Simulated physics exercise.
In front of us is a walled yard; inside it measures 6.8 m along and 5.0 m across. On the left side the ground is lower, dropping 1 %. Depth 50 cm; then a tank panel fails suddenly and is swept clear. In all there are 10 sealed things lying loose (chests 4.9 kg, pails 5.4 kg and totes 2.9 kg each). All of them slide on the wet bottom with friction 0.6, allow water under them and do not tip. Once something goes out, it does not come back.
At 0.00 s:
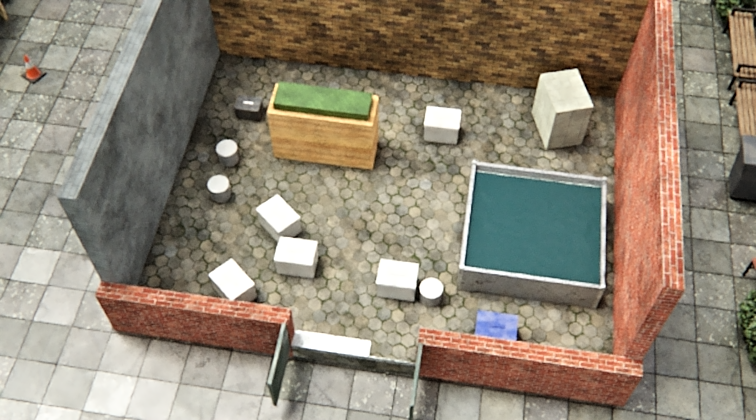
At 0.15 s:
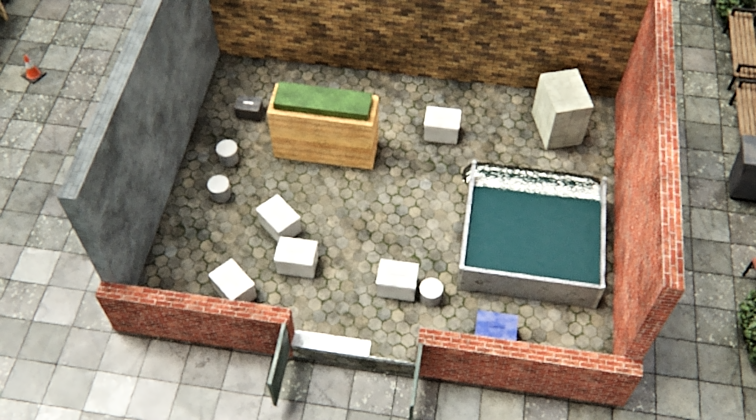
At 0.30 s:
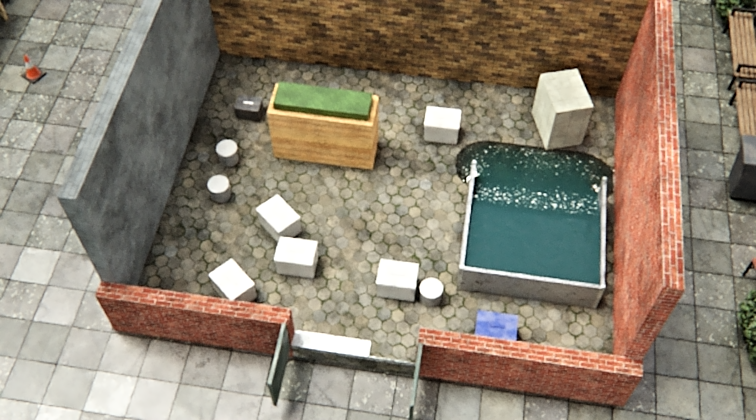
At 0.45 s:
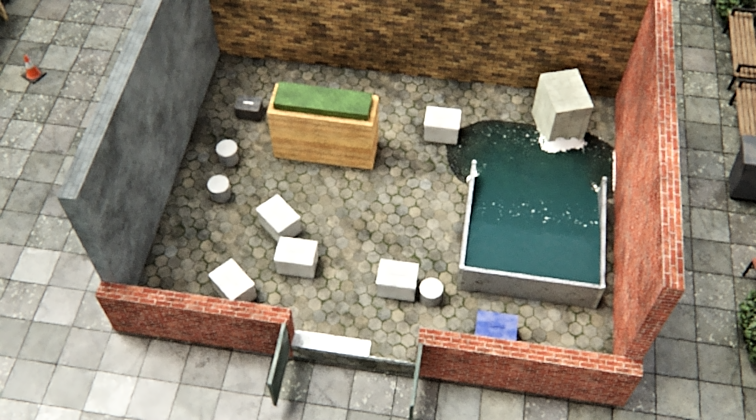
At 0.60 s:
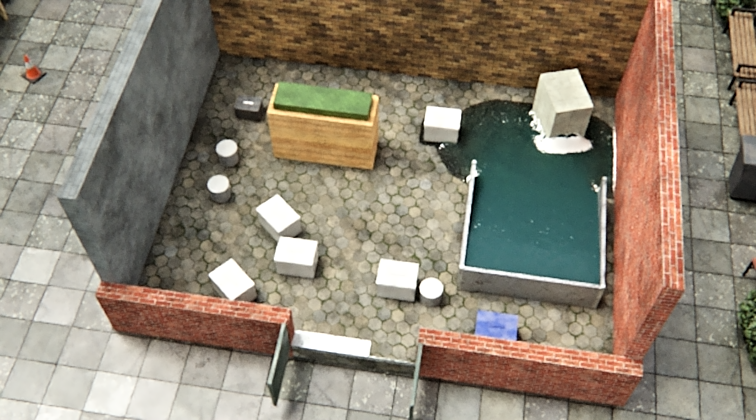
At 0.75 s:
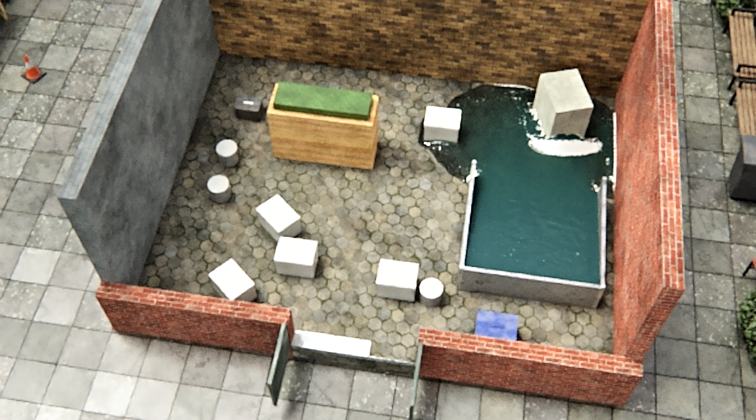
Dark green water poured over the back edge of a square tank in a walled yard, spread across the paving and foamed around a tall pale block, while the scattered white boxes stayed put.
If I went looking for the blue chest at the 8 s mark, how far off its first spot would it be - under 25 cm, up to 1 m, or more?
You would find it up to 1 m away.
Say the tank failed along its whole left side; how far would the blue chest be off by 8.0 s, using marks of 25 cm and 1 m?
Well, the blue chest basically stays there then.
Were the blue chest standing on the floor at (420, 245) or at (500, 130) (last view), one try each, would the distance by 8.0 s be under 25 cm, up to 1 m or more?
In that order: It hardly budges; it goes a long way.
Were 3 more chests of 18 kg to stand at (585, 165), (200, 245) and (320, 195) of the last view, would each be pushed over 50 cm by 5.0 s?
First beyond, then within, then within.
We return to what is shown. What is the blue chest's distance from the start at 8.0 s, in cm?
Measured offset: Near 80 cm.
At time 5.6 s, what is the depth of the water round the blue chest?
Close to 2 centimetres.
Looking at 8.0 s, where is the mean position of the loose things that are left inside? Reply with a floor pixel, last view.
They're centred close to (318, 262).
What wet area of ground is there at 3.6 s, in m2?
Wet area: Approx. 17 m2.
After 1.6 s the blue chest is near (497, 326), 0.0 m from its start, aground; 0 of 10 are out; 0 afloat.
After 3.6 s the blue chest is near (497, 326), 0.0 m from its start, aground; 0 of 10 are out; 2 afloat.
After 5.6 s the blue chest is near (482, 317), 0.2 m from its start, aground; 0 of 10 are out; 2 afloat.
After 8.0 s the blue chest is near (447, 311), 0.7 m from its start, afloat; 0 of 10 are out; 6 afloat.
